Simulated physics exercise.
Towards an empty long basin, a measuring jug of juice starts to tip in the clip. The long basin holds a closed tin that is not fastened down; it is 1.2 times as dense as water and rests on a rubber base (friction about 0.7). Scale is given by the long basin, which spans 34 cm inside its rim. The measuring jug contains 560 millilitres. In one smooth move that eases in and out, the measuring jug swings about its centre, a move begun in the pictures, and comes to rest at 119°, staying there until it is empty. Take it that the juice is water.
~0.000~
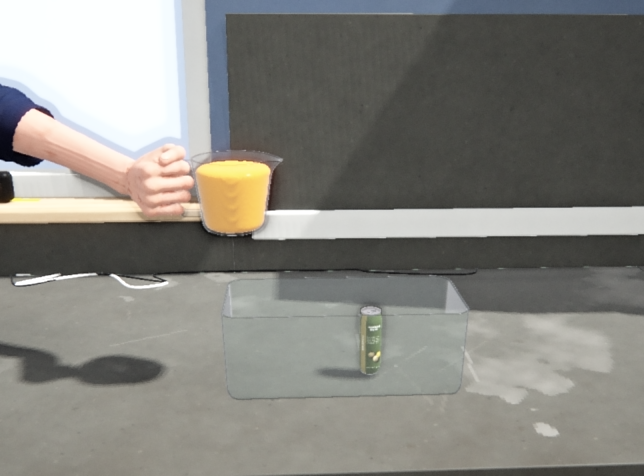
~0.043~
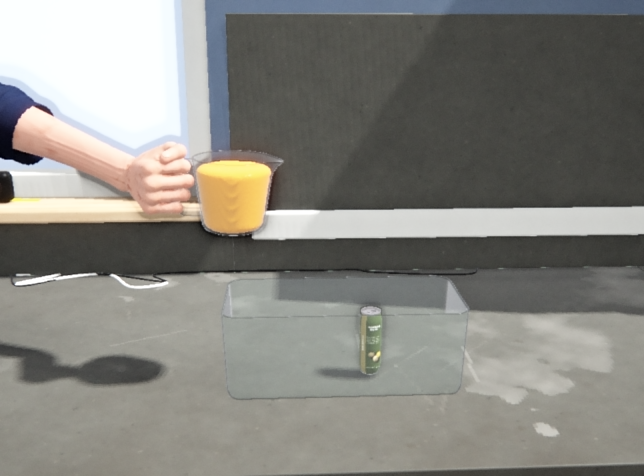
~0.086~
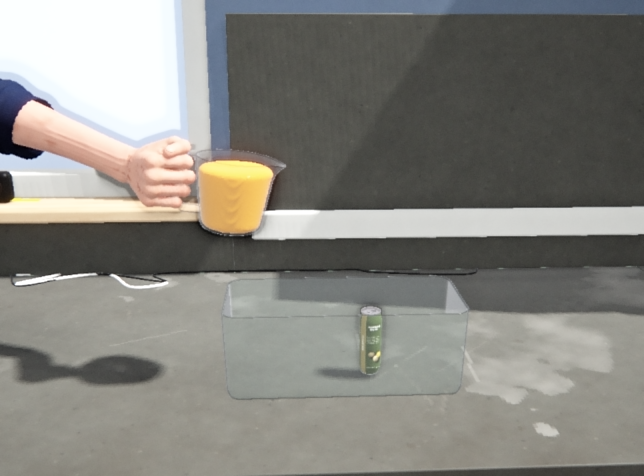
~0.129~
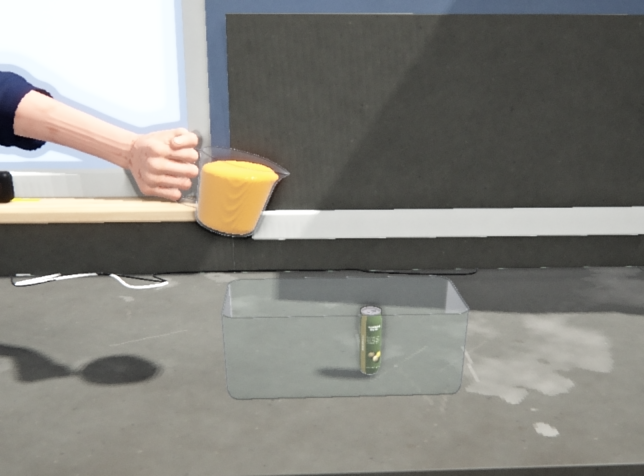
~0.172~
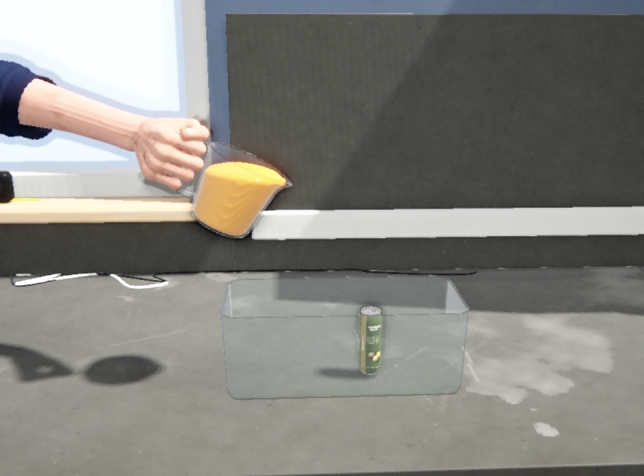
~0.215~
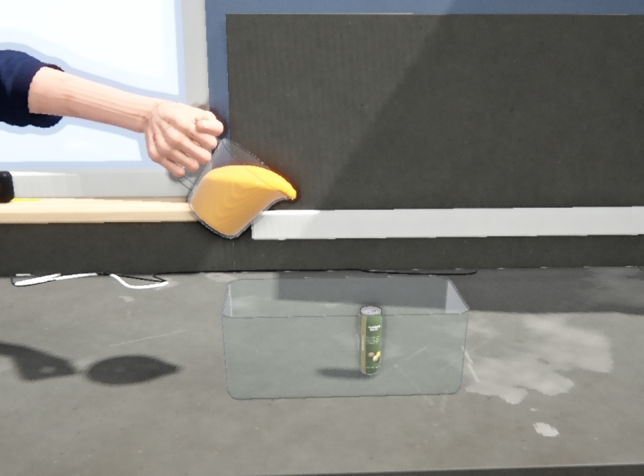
At first, a hand at the left holds a clear measuring jug of orange liquid almost upright above a long transparent basin with a green tin inside. The hand then tilts the jug steadily to the right, and the liquid slides toward its lip while the tin and basin stay still.
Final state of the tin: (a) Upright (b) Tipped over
a, upright.
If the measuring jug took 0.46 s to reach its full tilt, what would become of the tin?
Then it remains upright.
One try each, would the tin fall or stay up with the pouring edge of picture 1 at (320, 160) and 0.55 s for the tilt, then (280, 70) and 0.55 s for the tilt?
Run one: It tumbles. Run two: It tumbles.
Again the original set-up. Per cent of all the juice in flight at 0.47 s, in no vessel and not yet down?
It comes to roughly 36 per cent.
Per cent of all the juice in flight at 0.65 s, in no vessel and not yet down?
It comes to some 6 percent of the total.
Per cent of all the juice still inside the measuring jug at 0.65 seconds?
Roughly 1 percent remains.
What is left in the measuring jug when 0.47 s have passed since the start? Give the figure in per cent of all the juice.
Portion remaining: Approx. 28 per cent.
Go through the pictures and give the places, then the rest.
The first picture shows tilt 0°; pouring edge (282, 159); surface from (196, 168) to (271, 168); the long basin's rim runs from (225, 299) to (458, 295); the tin's top is at (371, 314).
The second picture shows tilt 2°; pouring edge (283, 160); surface from (197, 167) to (271, 168).
The third picture shows tilt 7°; pouring edge (286, 165); surface from (199, 166) to (274, 170).
The fourth picture shows tilt 15°; pouring edge (290, 173); surface from (202, 166) to (278, 172).
The fifth picture shows tilt 26°; pouring edge (292, 184); surface from (203, 173) to (286, 177).
The sixth picture shows tilt 40°; pouring edge (293, 197); surface from (201, 180) to (286, 188); 2 per cent is over the edge.
By 0.47 s the tilt is 112° and 28 per cent is still to pour; the tin stands where it began.
By 0.65 s the tilt is 119° and 1 per cent is still to pour; the tin stands where it began.
By 0.84 s the tilt is 119° and 0 per cent is still to pour; the tin stands where it began.
By 1.05 s the tilt is 119° and 0 per cent is still to pour; the tin stands where it began.
At rest the tin stands where it began.
